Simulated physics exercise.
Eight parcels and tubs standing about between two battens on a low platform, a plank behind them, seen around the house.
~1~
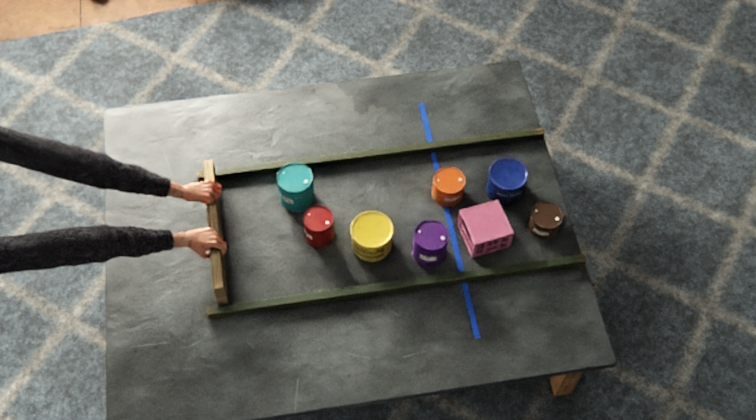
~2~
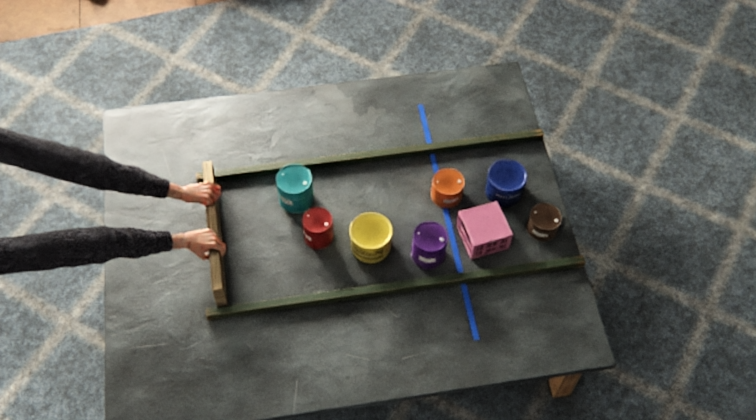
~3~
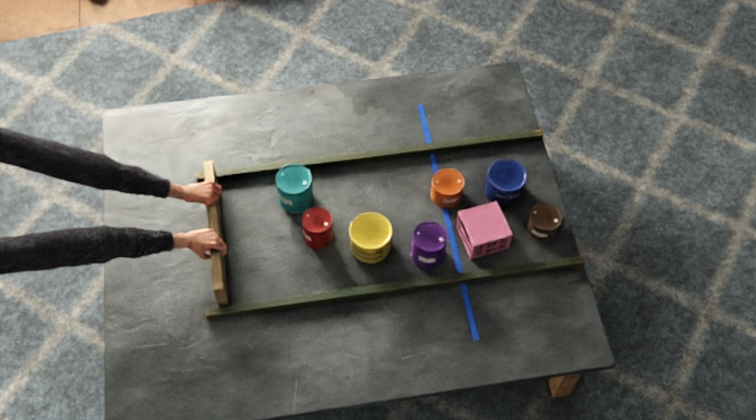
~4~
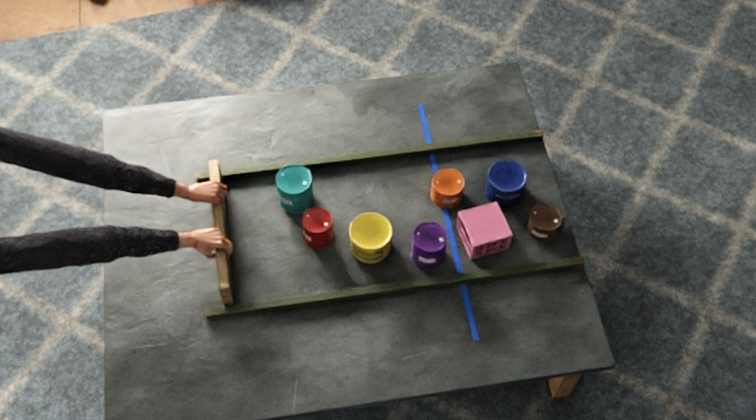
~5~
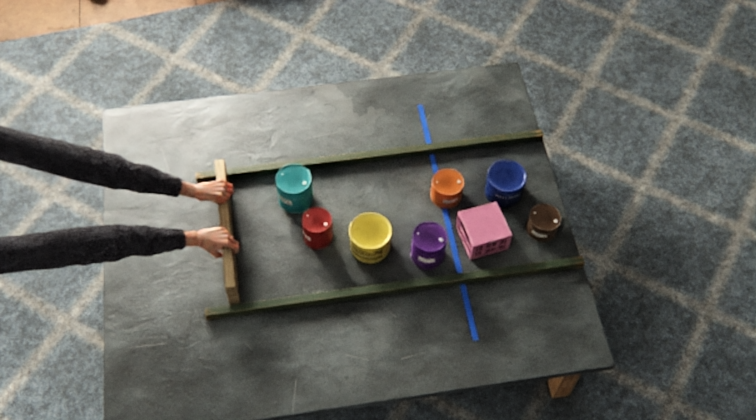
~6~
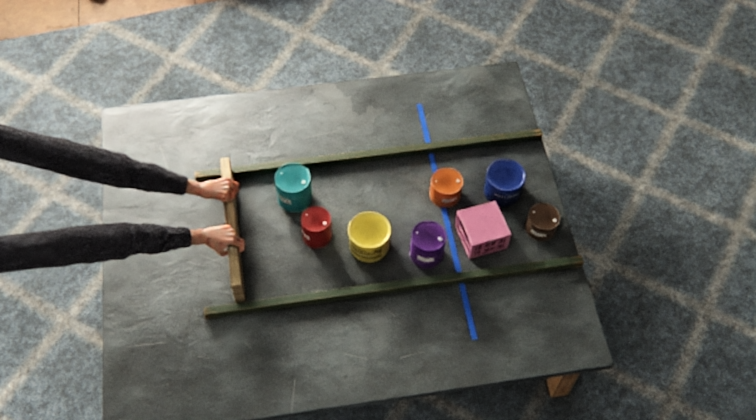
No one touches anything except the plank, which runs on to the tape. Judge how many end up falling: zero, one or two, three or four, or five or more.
I expect not even one to end up below.
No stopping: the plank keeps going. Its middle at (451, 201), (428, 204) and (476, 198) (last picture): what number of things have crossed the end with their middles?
Place by place: 0, 0 and 1.
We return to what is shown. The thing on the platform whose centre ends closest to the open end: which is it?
Answer: The brown canister.
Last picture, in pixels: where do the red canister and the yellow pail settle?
For the red canister it's (459, 199), and for the yellow pail it's (472, 228).
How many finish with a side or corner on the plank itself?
Contact count: 3.
Early on, none off yet; brown canister at rest near (542, 222); blue pail at rest near (504, 183); pink crate at rest near (483, 230).
Finally, the number that fall off is zero.
